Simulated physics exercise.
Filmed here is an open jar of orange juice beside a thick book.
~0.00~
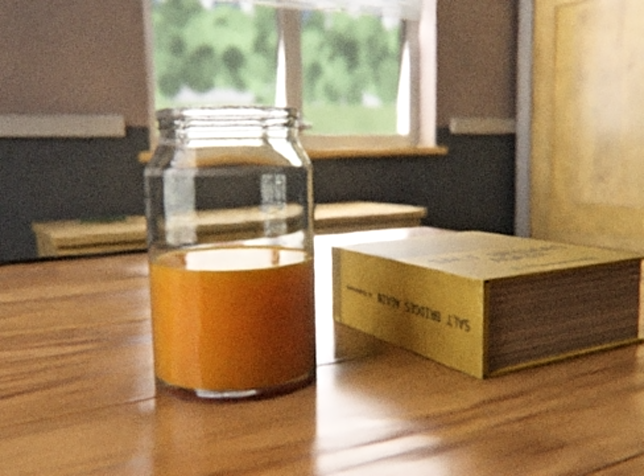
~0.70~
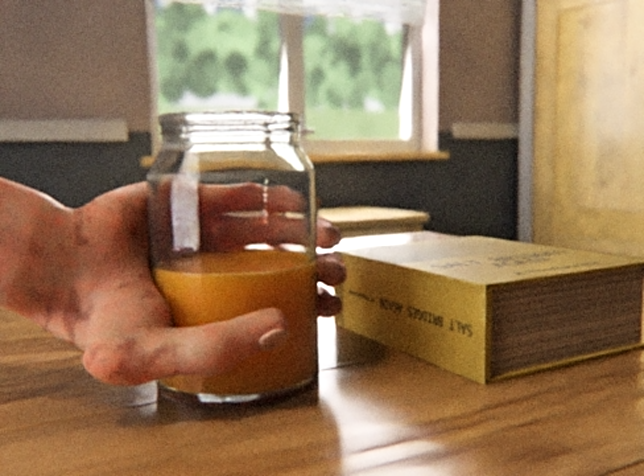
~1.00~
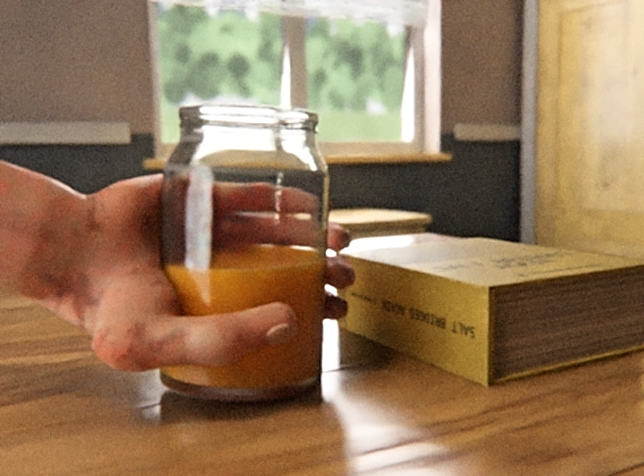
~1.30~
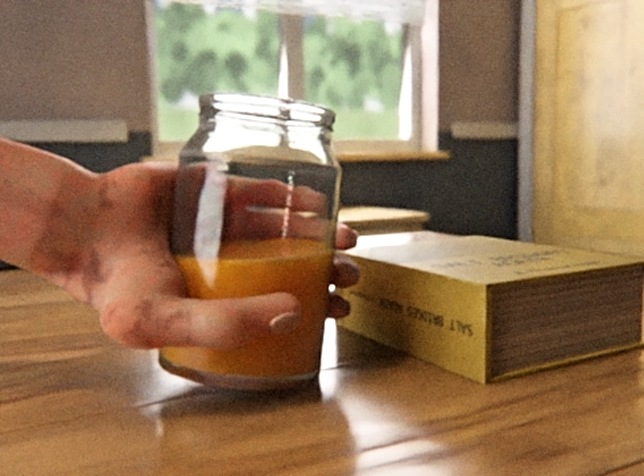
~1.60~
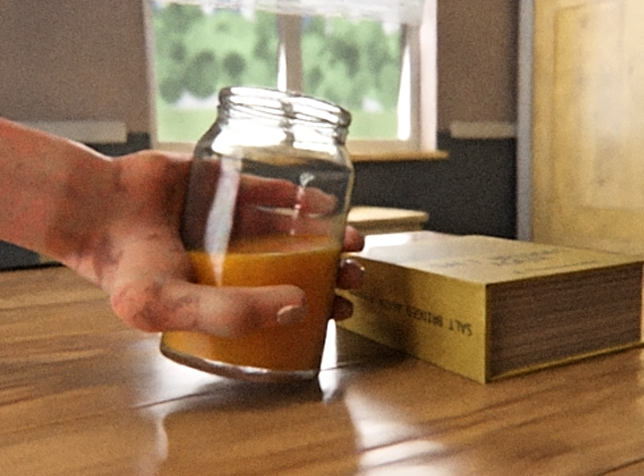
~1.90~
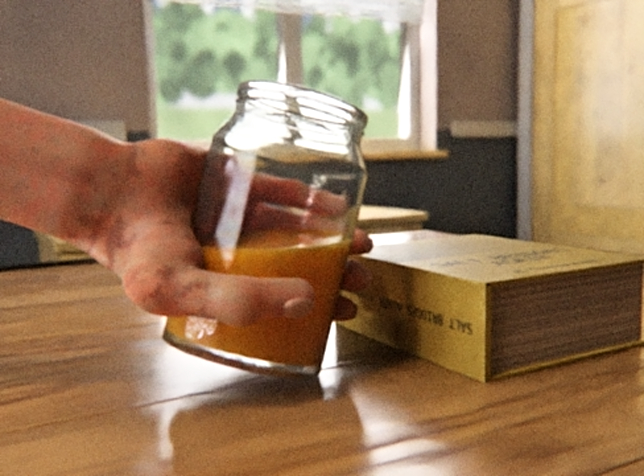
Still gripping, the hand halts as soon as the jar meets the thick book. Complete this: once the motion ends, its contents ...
Its contents are all still in.
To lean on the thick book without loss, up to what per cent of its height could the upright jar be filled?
Roughly 70 per cent of its height.
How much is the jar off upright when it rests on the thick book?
Resting angle: Near 50 degrees.
By 2.5 s, the jar leans by about 30°; its rim is dry.
By 3.1 s, the jar leans by about 45°; its rim is dry.
By 4.5 s, the jar leans by about 50°, against the thick book; its rim is dry.
